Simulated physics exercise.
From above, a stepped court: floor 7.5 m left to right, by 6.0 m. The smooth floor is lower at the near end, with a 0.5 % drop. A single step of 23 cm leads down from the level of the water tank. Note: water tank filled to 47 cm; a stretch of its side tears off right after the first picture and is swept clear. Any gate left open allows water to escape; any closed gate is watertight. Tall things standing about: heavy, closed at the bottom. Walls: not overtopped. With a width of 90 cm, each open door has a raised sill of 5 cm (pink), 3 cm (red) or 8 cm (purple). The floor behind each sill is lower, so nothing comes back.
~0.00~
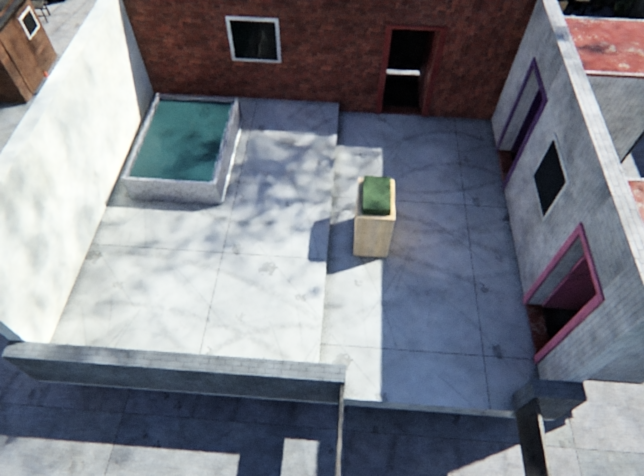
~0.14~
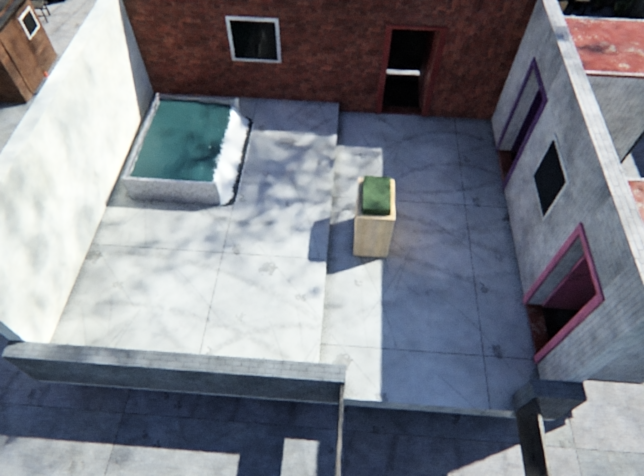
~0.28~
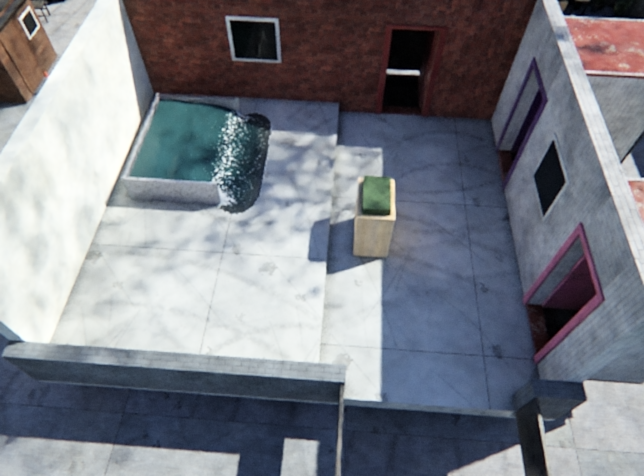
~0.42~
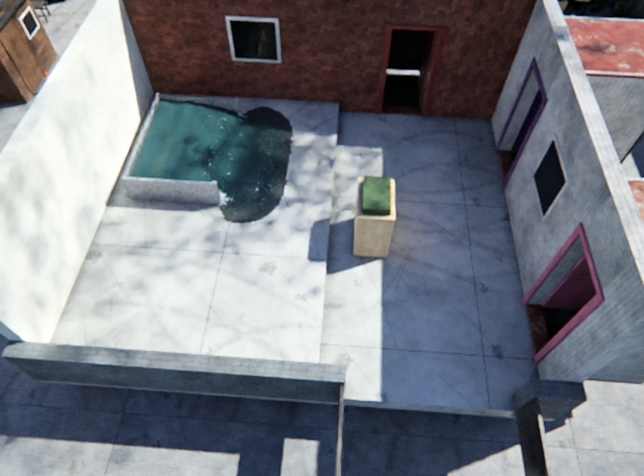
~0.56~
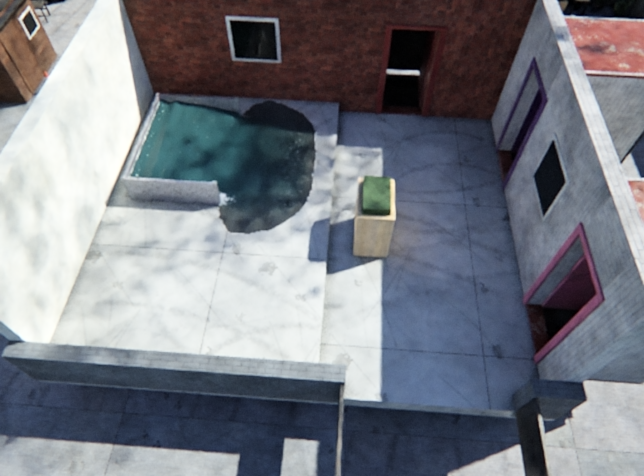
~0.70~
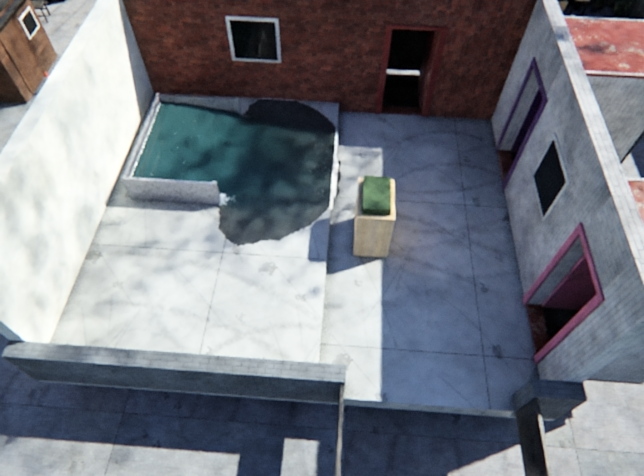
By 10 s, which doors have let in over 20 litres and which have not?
The pink door has not let in that much. The red door has let in over 20 litres. The purple door has let in over 20 litres.
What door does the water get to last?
It is the pink one.
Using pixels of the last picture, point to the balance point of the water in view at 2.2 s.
Balance point at about (305, 166).
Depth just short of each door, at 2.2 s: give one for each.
Depths in cm: Pink 0, red 7, purple 13.
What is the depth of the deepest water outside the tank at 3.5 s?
Roughly 22 cm.
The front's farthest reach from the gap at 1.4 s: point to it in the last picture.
That would be close to (437, 188).
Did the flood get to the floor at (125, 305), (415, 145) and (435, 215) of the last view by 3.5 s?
Going through the three points: Not yet touched, then awash, then awash.
After 1.4 s water covers 30 % of the floor and is deepest (18 cm) near (230, 189); pink door not reached, red door not reached, purple door not reached.
After 2.2 s water covers 45 % of the floor and is deepest (20 cm) near (352, 227); pink door not reached, red door 7 cm at the sill, 0 L in, purple door 13 cm at the sill, 0 L in.
After 3.5 s water covers 55 % of the floor and is deepest (22 cm) near (477, 151); pink door 3 cm at the sill, 0 L in, red door 6 cm at the sill, 9 L in, purple door 20 cm at the sill, 52 L in.
After 6.0 s water covers 65 % of the floor and is deepest (10 cm) near (399, 134); pink door 4 cm at the sill, 0 L in, red door 6 cm at the sill, 18 L in, purple door 9 cm at the sill, 109 L in.
After 10.0 s water covers 60 % of the floor and is deepest (7 cm) near (393, 374); pink door 4 cm at the sill, 0 L in, red door 5 cm at the sill, 38 L in, purple door 3 cm at the sill, 111 L in.
